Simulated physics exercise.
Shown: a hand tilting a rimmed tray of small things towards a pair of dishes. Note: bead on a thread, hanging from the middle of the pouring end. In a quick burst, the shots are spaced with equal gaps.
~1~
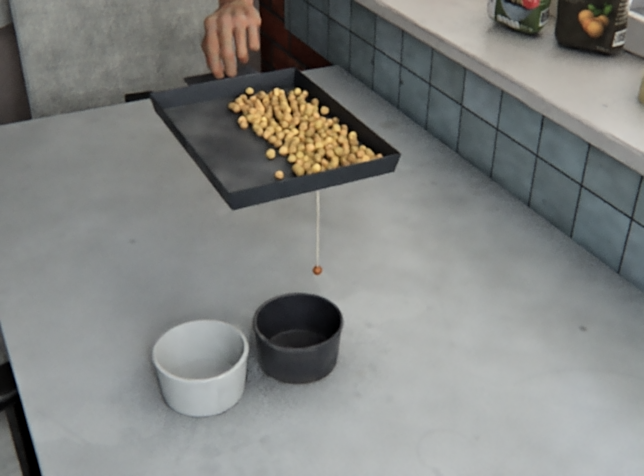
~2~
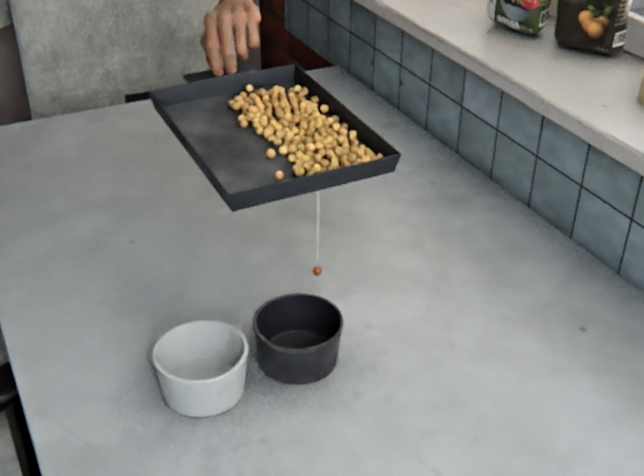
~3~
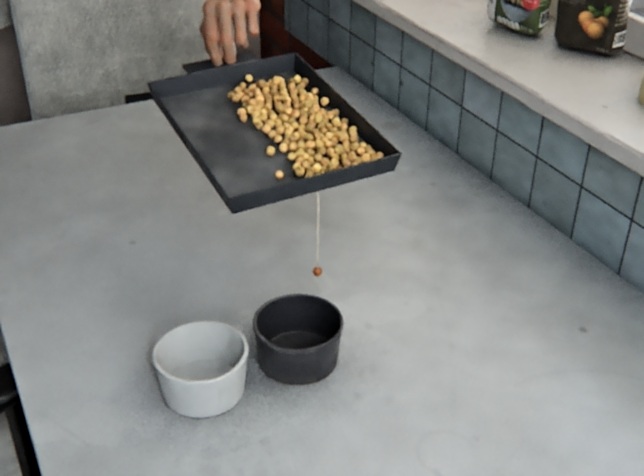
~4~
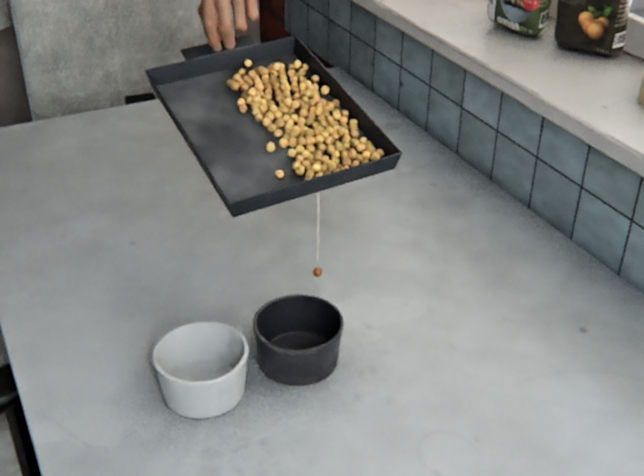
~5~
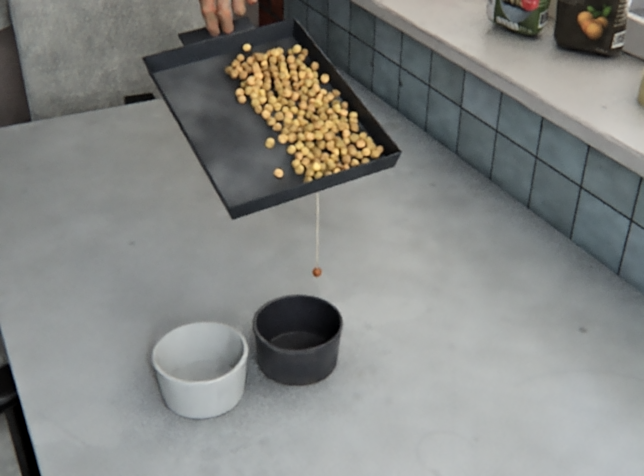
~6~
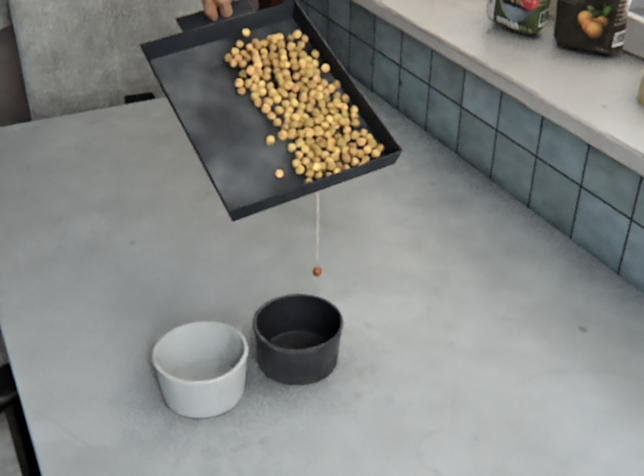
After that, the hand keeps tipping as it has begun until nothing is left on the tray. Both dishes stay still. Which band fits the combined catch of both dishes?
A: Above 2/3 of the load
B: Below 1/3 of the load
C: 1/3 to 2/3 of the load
The answer is C.
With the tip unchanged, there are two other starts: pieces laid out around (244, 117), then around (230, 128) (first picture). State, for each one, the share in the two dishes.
Close to 60 per cent, followed by close to 50 per cent.
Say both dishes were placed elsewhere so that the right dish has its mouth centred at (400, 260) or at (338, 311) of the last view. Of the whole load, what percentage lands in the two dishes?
Close to 0 in a hundred, then close to 60 in a hundred.
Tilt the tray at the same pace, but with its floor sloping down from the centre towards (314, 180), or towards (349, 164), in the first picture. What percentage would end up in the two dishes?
30 % and 0 %, roughly.
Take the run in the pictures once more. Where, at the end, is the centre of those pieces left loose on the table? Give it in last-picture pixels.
About (241, 349) in the last picture.
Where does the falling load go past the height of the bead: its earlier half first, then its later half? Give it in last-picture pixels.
I'd say around (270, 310) at first, then around (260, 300).
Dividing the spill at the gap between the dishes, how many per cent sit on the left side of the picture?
About 60 percent of the spill.
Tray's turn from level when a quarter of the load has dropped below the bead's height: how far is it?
The angle is around 105°.
Just after the last frame, tray tipped steeply; almost all on the tray; just a few outside both; just a few in the air.
A moment on, tray tipped past a quarter turn; roughly half on the tray; just a few in the left dish; about a tenth in the right dish; about a tenth outside both; roughly a quarter in the air.
Further on, tray tipped past a quarter turn; about a tenth in the left dish; roughly half in the right dish; roughly half outside both.
When it is over, tray tipped past a quarter turn; about a tenth in the left dish; roughly half in the right dish; roughly half outside both.
